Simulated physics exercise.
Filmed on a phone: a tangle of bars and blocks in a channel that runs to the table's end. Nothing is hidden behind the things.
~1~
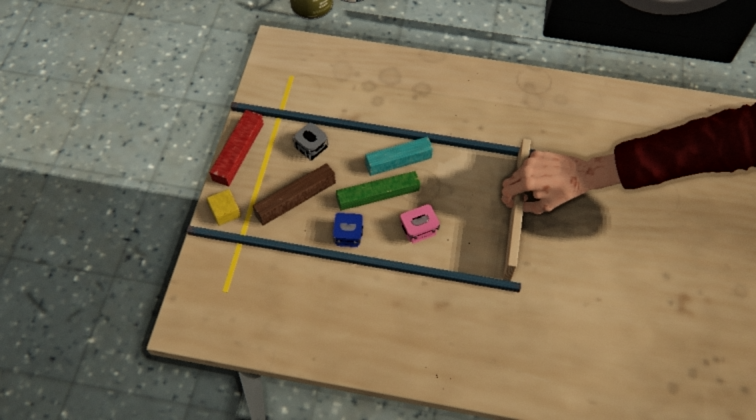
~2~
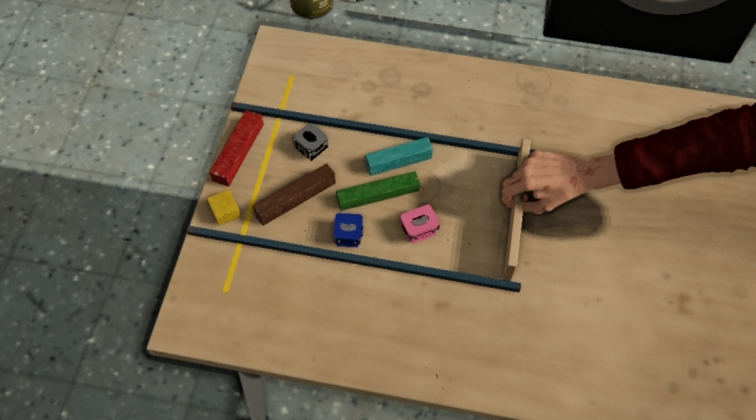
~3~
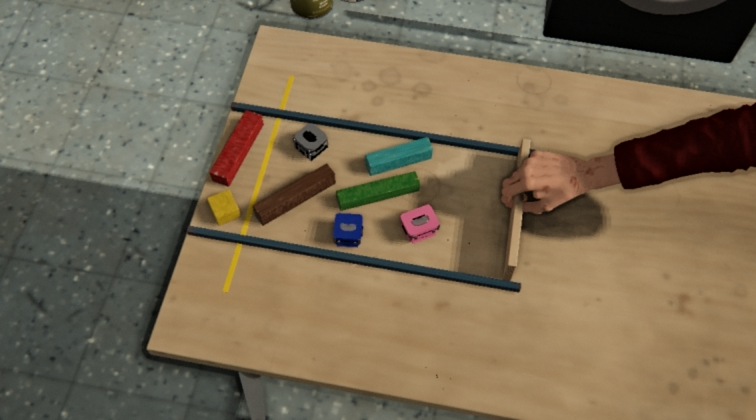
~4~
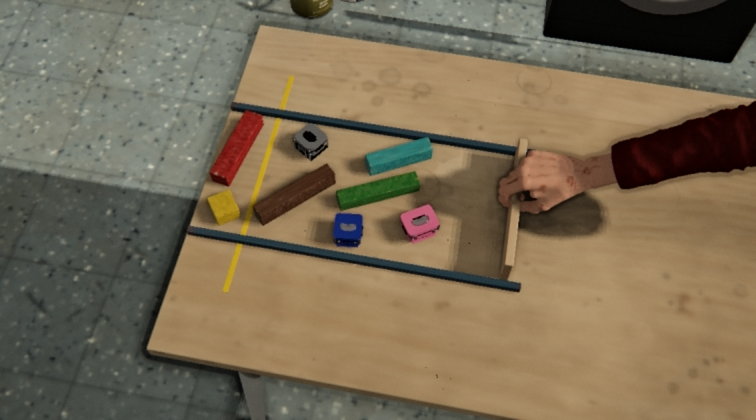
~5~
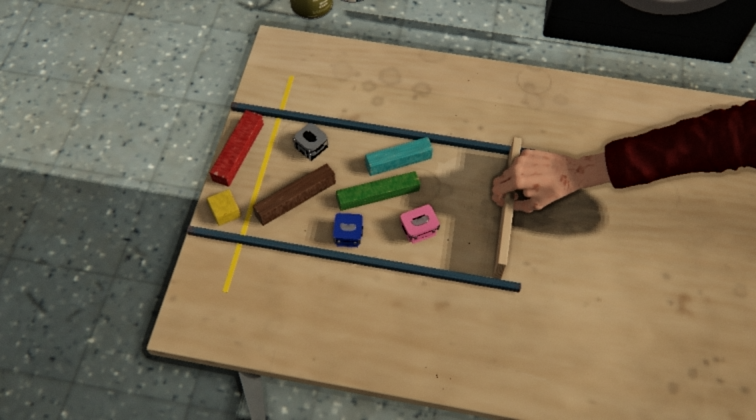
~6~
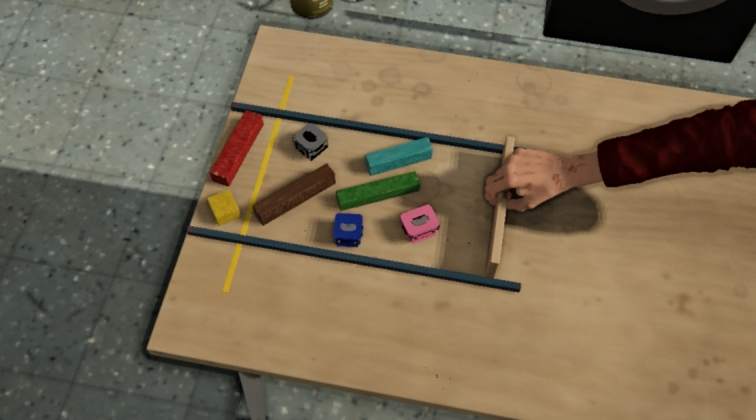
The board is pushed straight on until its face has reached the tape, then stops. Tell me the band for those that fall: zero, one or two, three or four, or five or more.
The number that fall off is three or four.
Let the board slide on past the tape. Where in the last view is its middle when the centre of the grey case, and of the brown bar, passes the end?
For the grey case at (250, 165), for the brown bar at (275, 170).
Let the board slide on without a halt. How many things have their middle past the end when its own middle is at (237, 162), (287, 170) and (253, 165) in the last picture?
The counts: 5, 1 and 3.
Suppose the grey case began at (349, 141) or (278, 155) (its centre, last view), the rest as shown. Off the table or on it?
In that order, it holds on; is kept.
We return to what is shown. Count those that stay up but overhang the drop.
2 of them.
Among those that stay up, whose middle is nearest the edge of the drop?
Foremost is the grey case.
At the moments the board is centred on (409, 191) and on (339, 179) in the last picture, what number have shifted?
By then 3, and 7.
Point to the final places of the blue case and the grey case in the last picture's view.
About (228, 215), and the other about (237, 120).
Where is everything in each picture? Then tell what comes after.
Red bar (237, 147); yellow block (224, 208); brown bar (295, 194); board (517, 208); tape (261, 175), in the first frame.
Yellow block (224, 208); board (517, 208), in the second frame.
Brown bar (295, 194); grey case (311, 142), in the third frame.
Red bar (237, 148); turquoise bar (399, 156), in the fourth frame.
Yellow block (224, 208); green bar (378, 191), in the fifth frame.
Red bar (237, 148); yellow block (224, 208); brown bar (295, 194); board (501, 206); tape (261, 175), in the sixth frame.
Soon after, none off yet; red bar at rest near (237, 148); yellow block at rest near (224, 208); brown bar at rest near (295, 194).
In the end, the number that fall off is three or four; gone, brown bar, yellow block and red bar.
